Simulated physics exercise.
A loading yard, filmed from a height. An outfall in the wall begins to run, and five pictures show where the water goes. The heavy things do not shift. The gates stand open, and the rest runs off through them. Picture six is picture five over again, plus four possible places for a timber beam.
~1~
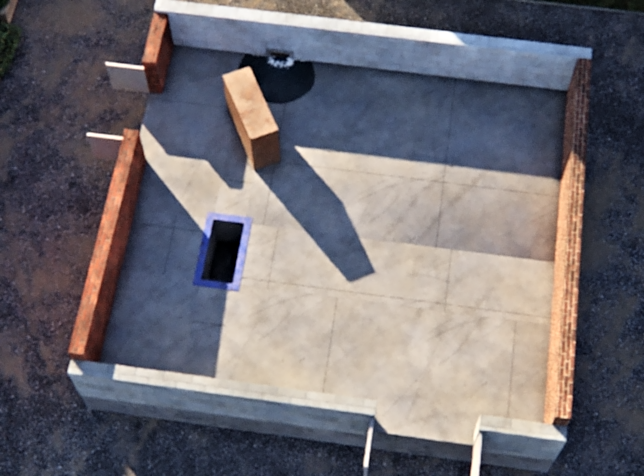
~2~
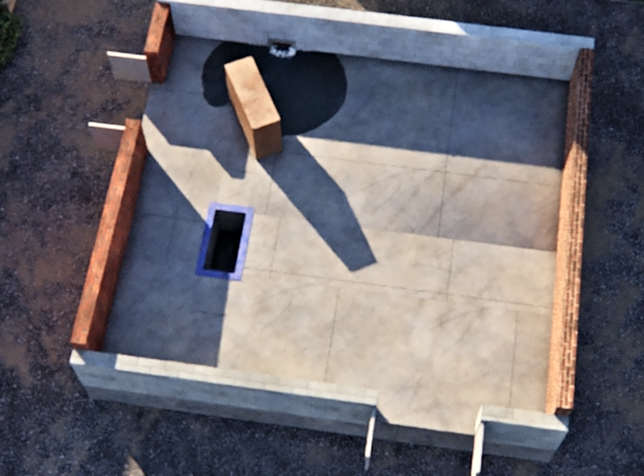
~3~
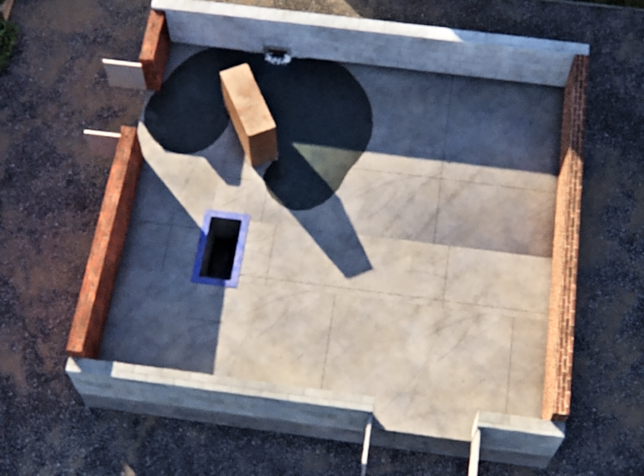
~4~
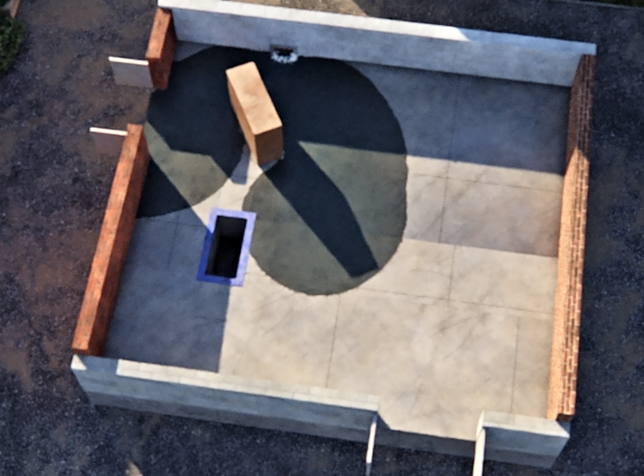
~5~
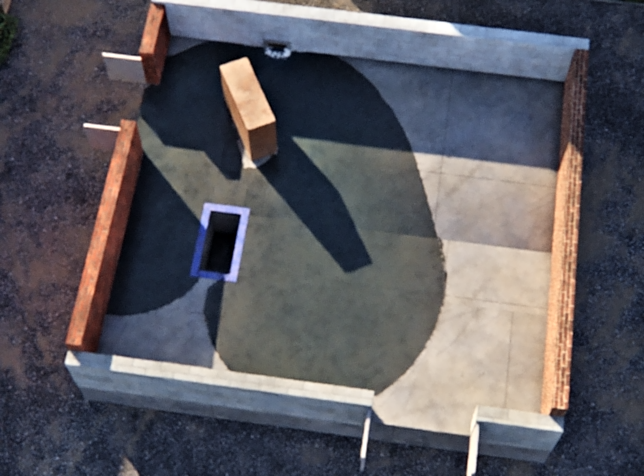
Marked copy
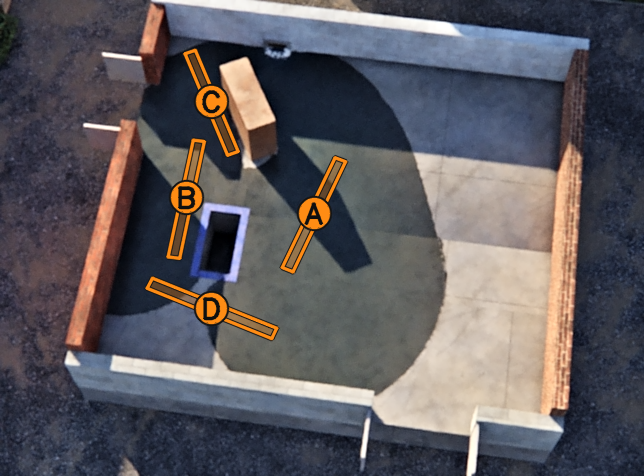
A walled concrete yard with gaps in its left and lower walls is seen from high above, the view shifting very slightly. A tan block stands near the pale back wall, a blue-framed dark opening lies left of centre, and brick walls line both sides. Dark water spreads from the back wall, passes around the block on both sides, and widens across the floor, reaching the blue frame.
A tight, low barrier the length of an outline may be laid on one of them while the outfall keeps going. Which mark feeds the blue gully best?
Go for A.
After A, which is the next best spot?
Here it is spot D.
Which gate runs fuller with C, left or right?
The right one.
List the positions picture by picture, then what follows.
Outfall at (280, 54); blue gully at (223, 251); open gate at (425, 424); open gate at (155, 126); water covers 2 % of the ground and shows as far out as (293, 94); blue gully still dry.
Water covers 7 % of the ground and shows as far out as (319, 118); blue gully still dry.
Water covers 15 % of the ground and shows as far out as (287, 204); blue gully still dry.
Water covers 29 % of the ground and shows as far out as (306, 291); blue gully still dry.
Water covers 50 % of the ground and shows as far out as (394, 371); blue gully taking water.
On the marked copy, A from (287, 269) to (340, 159); B from (173, 257) to (198, 140); C from (190, 52) to (232, 153); D from (149, 283) to (274, 333).
If A is chosen, about 26 % of the stream runs into the blue gully, about 68 % out by the gates.
If B is chosen, about 8 % of the stream runs into the blue gully, about 85 % out by the gates.
If C is chosen, about 11 % of the stream runs into the blue gully, about 78 % out by the gates.
If D is chosen, about 16 % of the stream runs into the blue gully, about 76 % out by the gates.
